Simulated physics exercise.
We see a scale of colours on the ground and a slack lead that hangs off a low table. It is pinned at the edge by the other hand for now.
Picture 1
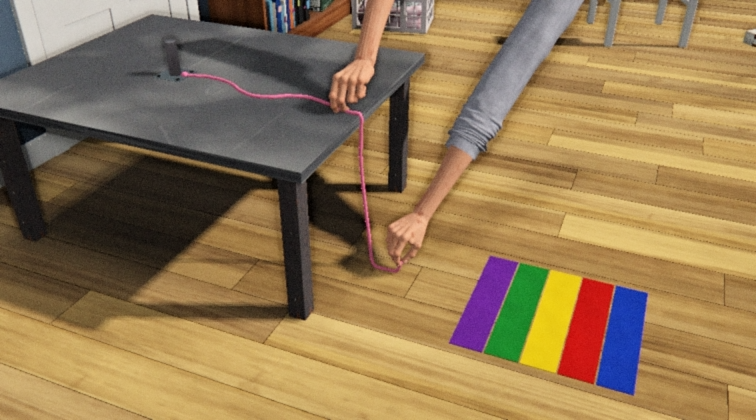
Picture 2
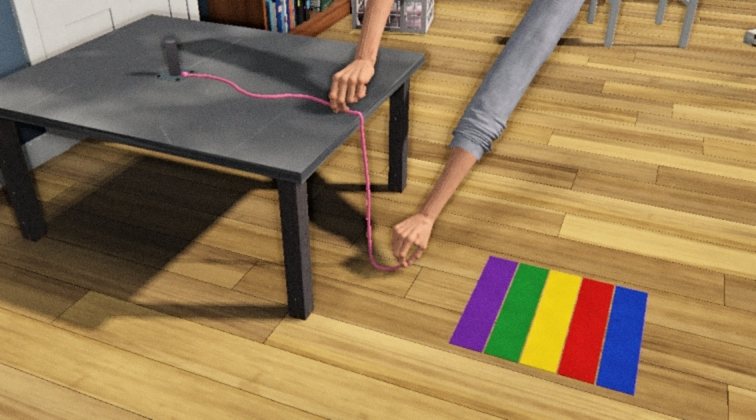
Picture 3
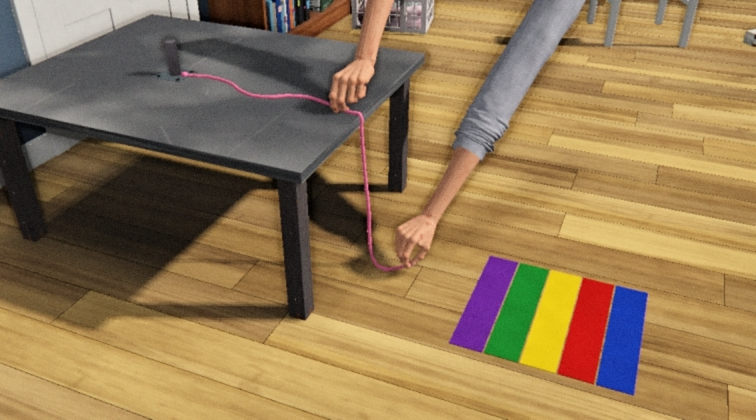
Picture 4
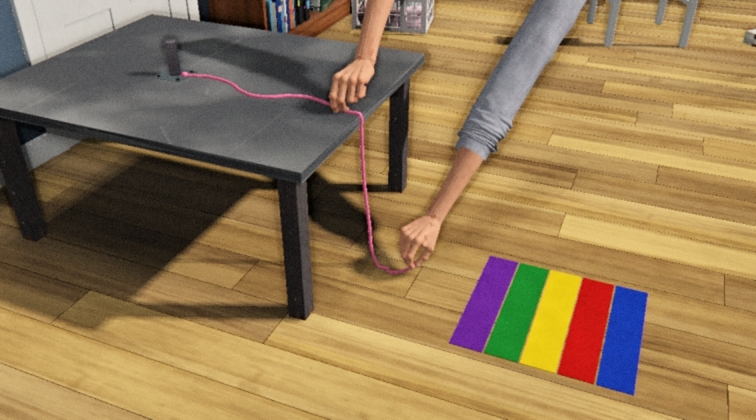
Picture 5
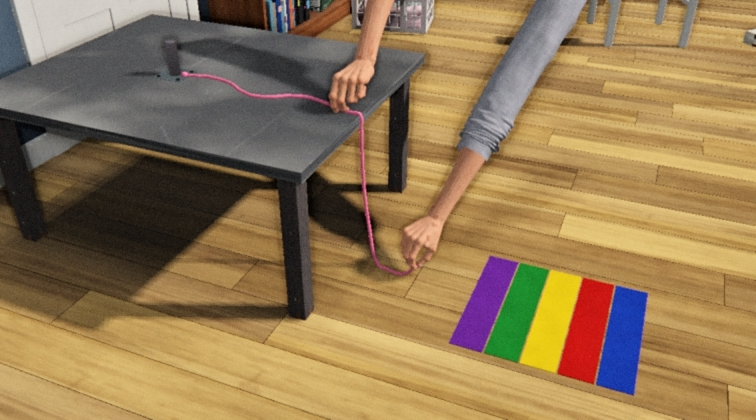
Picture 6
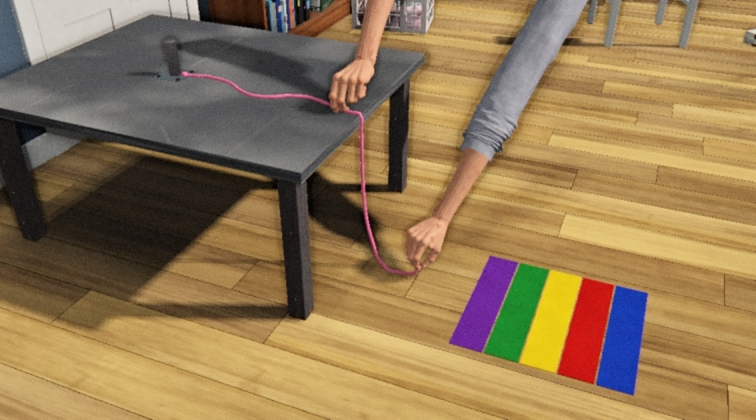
On a wooden floor beside a low dark table, a hand inches a slack pink cord's end right, near coloured stripes.
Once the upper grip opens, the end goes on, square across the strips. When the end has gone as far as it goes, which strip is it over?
It is over the green strip.
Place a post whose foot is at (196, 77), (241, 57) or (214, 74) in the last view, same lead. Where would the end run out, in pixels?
First try about (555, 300), second about (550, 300), third about (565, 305).
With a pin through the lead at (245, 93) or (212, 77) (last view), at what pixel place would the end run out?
It ends up at (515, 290) the first time and at (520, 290) the second time.
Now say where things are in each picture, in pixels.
In the first frame, end (401, 262); purple (473, 330); green (508, 339); yellow (543, 349); red (580, 359); blue (618, 369).
In the second frame, end (406, 264); lead through (210, 77) (250, 95) (319, 101) (362, 133) (368, 196) (370, 253).
In the third frame, end (410, 264).
In the fourth frame, end (414, 265); lead through (210, 77) (250, 95) (319, 101) (362, 133) (366, 196) (372, 253).
In the fifth frame, end (416, 266).
In the sixth frame, end (420, 267); lead through (210, 77) (250, 95) (319, 101) (361, 133) (364, 195) (376, 253).
Soon after, end near (458, 276); short of the strips.
Then, end near (499, 287); over purple.
At full stretch, end near (523, 293); over green. Over green.
